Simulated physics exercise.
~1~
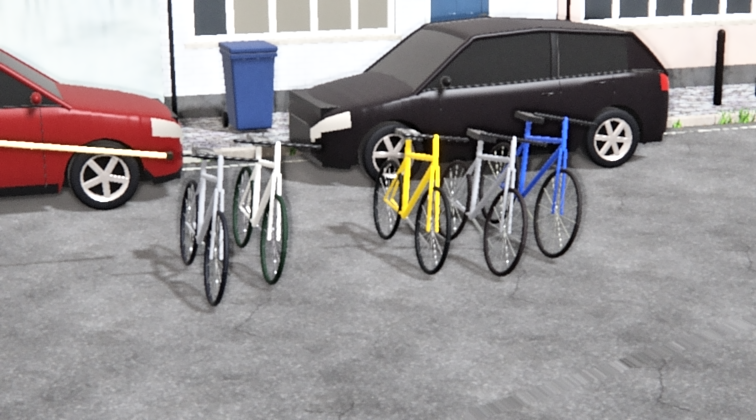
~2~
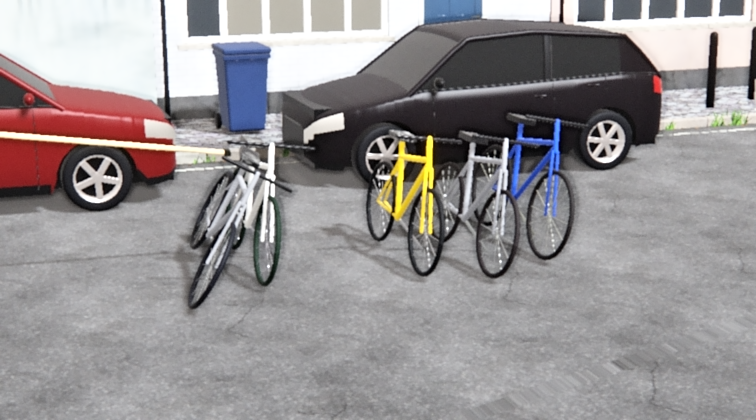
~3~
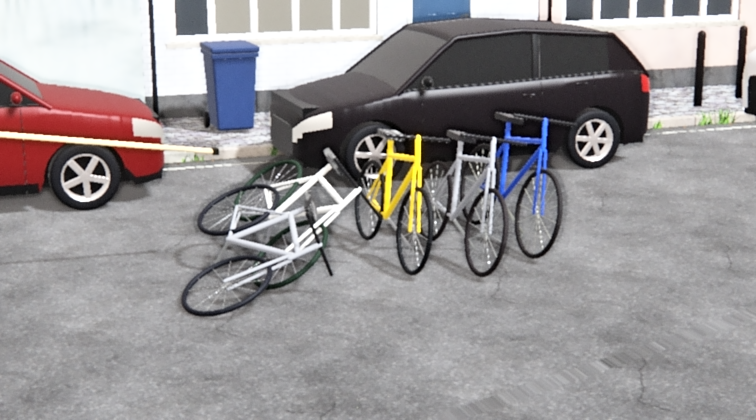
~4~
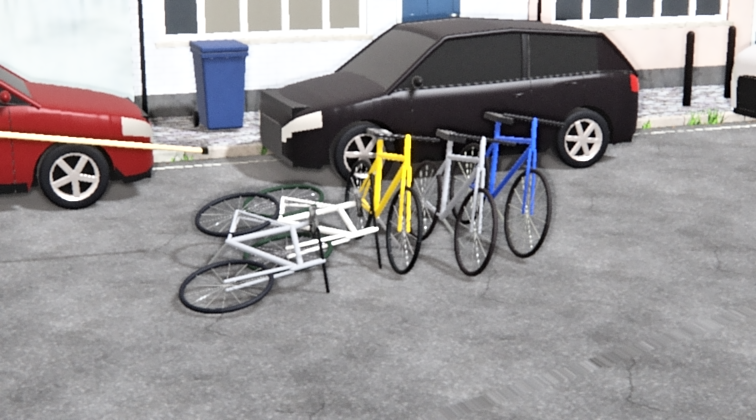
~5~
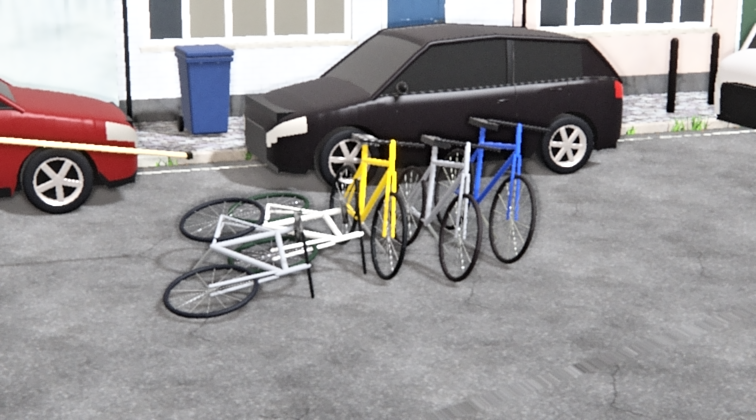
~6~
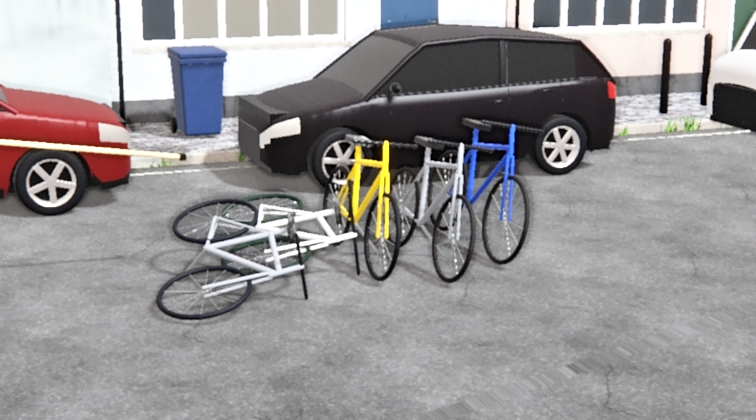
Two pale bicycles toppling over beside a pole and lying flat on the road, while yellow, grey and blue bicycles stay standing.
